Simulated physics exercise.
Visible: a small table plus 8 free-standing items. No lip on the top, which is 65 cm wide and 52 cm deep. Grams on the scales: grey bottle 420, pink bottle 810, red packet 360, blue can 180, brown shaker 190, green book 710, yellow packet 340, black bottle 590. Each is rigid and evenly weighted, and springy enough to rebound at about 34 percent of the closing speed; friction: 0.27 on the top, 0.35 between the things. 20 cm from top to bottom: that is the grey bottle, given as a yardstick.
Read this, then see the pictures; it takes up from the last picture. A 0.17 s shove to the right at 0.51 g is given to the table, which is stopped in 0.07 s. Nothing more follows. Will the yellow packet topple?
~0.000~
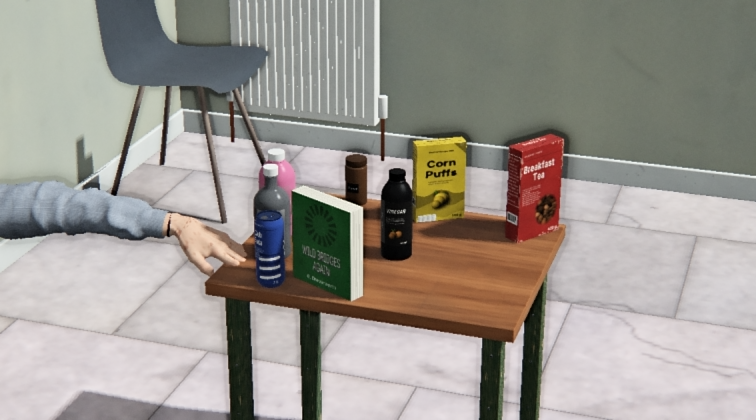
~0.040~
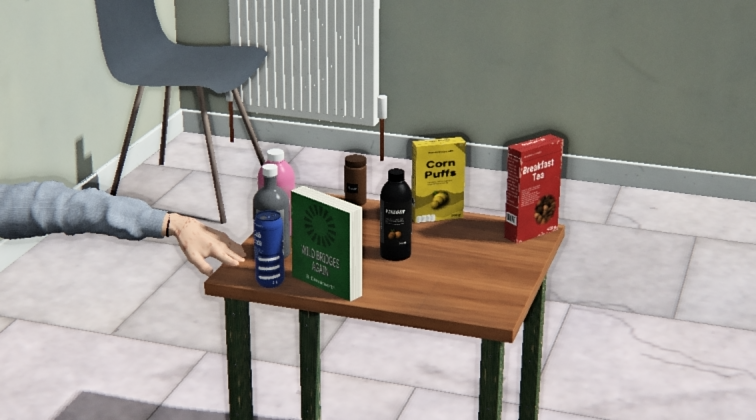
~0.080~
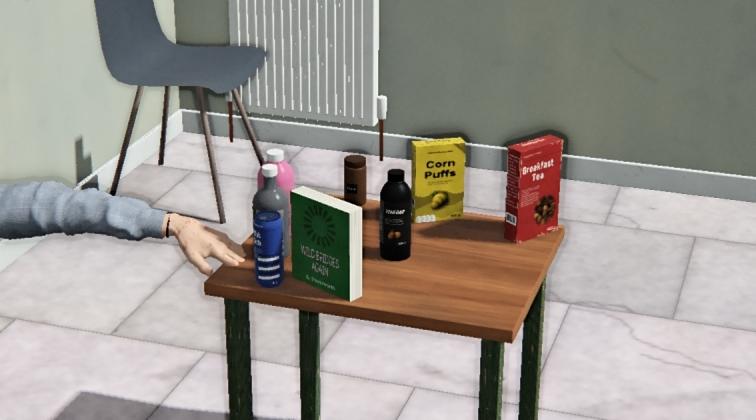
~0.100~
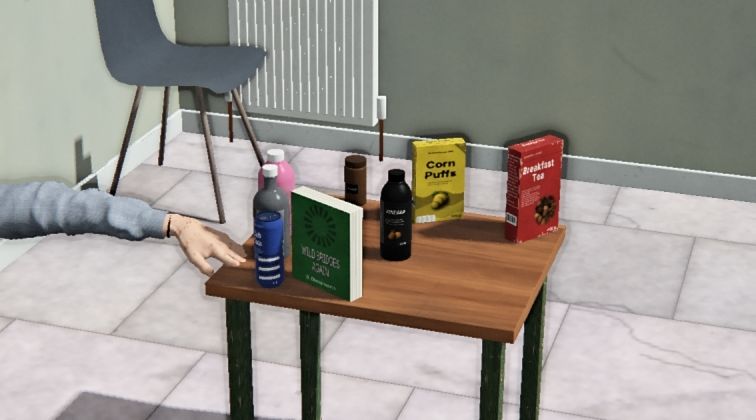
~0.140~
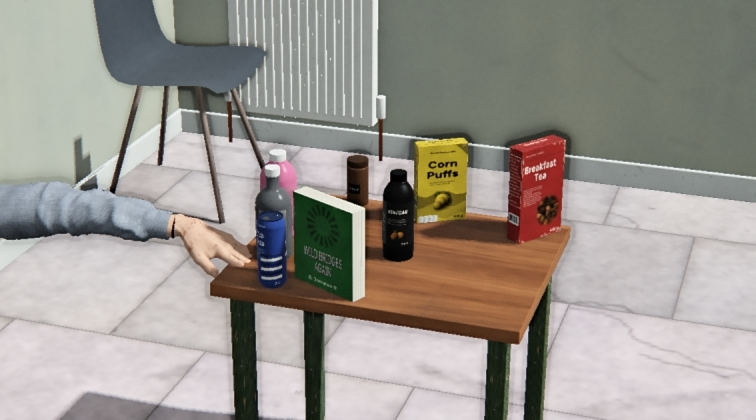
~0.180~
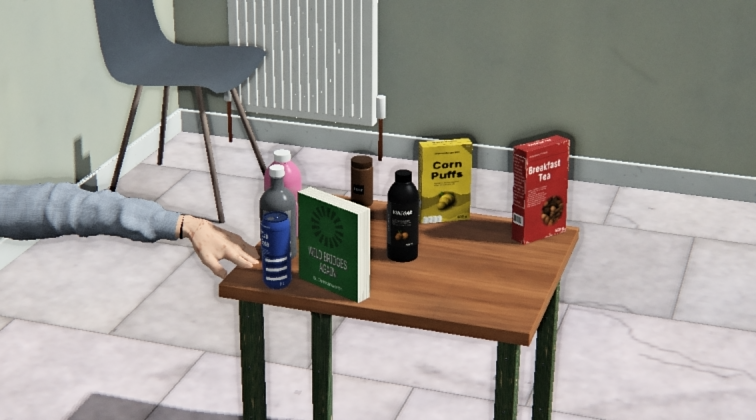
No.
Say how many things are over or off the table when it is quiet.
My answer is 1.
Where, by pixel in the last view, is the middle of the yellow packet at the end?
It ends near (479, 186).
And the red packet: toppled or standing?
In the last frame the red packet does not stay up.
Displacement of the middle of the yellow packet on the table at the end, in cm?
Start to finish, roughly 0 cm.
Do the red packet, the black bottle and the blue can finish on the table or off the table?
Observed: Red packet exits its support; black bottle remains in bounds; blue can remains in bounds.
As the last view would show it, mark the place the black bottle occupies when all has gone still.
Its middle settles close to pixel (438, 220).
After 0.28 s, table along by 10 cm; yellow packet moved 4 cm near (463, 184); red packet 6° off upright; pink bottle moved 4 cm.
After 0.68 s, table along by 10 cm; red packet now off the table.
After 0.98 s, table along by 10 cm.
In the end (1.2 s), off the table and tipped over, red packet; the other 7 under 5 cm from the start. At the end, from the last picture's camera, yellow packet near (479, 186).
